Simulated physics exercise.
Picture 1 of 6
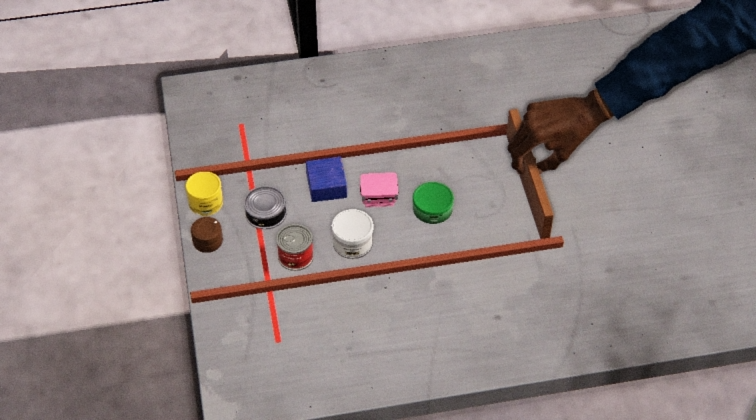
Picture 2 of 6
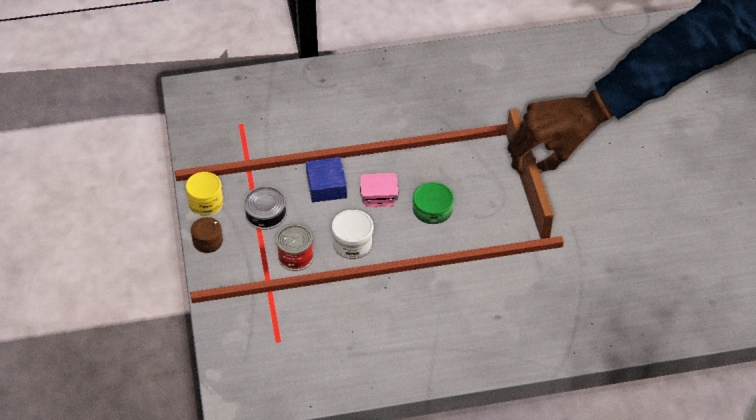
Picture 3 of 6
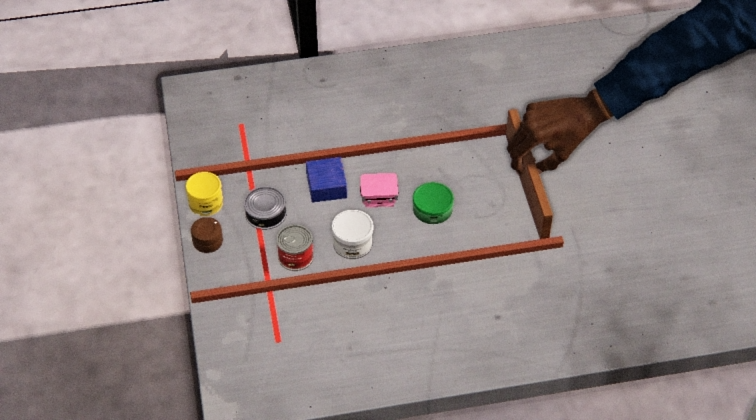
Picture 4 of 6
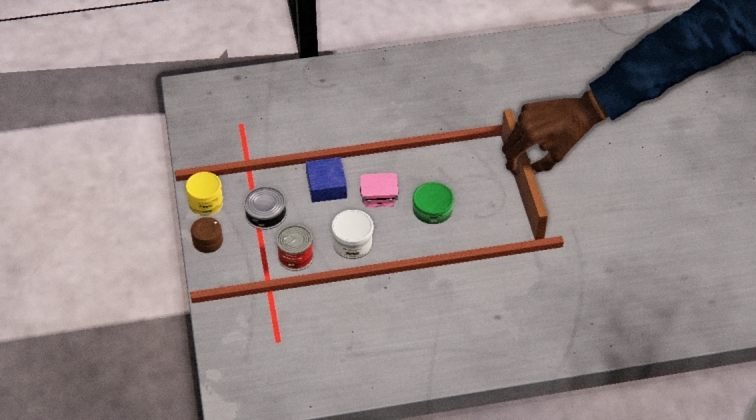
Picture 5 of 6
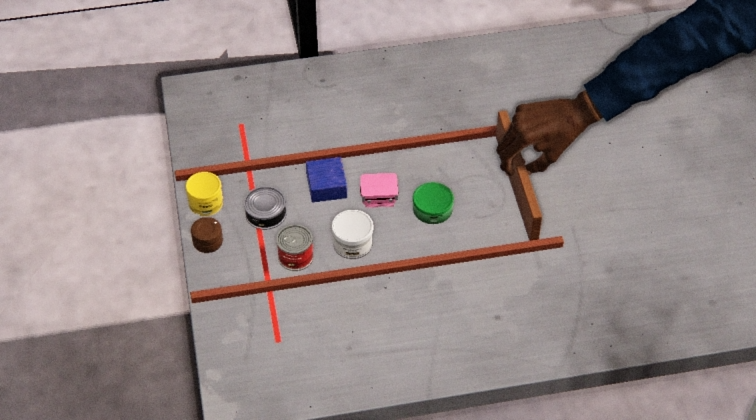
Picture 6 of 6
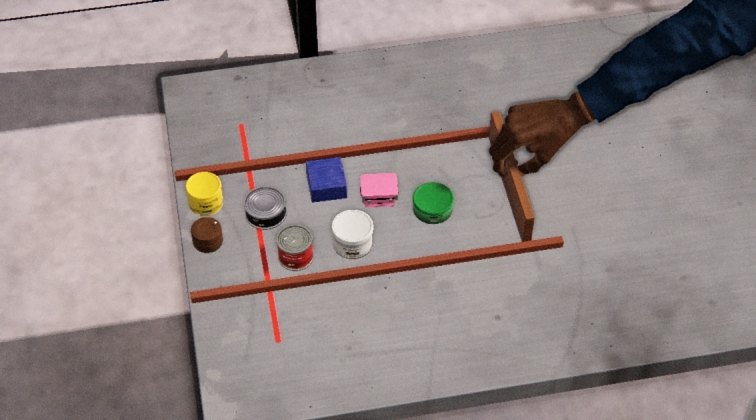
A hand in a dark blue sleeve grips a wooden board at the right end of two reddish-brown rails on a grey table, seen from above at a slant. Between the rails, from left, sit a yellow tub, brown lid, black tin, red pot, blue block, white tub, pink case and green tub, with red tape crossing near the left edge. The board holds still, then slides slightly left, while the objects and camera stay still.
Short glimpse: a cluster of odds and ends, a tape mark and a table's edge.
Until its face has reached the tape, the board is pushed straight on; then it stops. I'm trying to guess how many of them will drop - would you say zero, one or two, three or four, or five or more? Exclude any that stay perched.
The count that falls off is a single one or a pair.
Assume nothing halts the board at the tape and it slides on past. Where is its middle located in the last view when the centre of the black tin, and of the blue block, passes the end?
The middle is at (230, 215) when it's the black tin, and at (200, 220) when it's the blue block.
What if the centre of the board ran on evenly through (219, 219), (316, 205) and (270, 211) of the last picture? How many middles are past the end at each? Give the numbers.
5; 0; 0.
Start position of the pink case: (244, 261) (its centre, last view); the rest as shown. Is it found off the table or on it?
Starting there, it drops down in the end.
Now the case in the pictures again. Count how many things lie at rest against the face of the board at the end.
The figure is 3.
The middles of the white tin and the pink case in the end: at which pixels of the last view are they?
The white tin stops around (220, 267); the pink case around (243, 211).
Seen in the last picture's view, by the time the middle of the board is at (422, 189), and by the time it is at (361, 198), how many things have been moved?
It comes to 2 for the first spot, 5 for the other.
A little later, none off yet; brown lid at rest near (207, 235); yellow tub at rest near (205, 194); black tin at rest near (265, 208).
When it is over, the number that fall off is one or two; down, red pot.
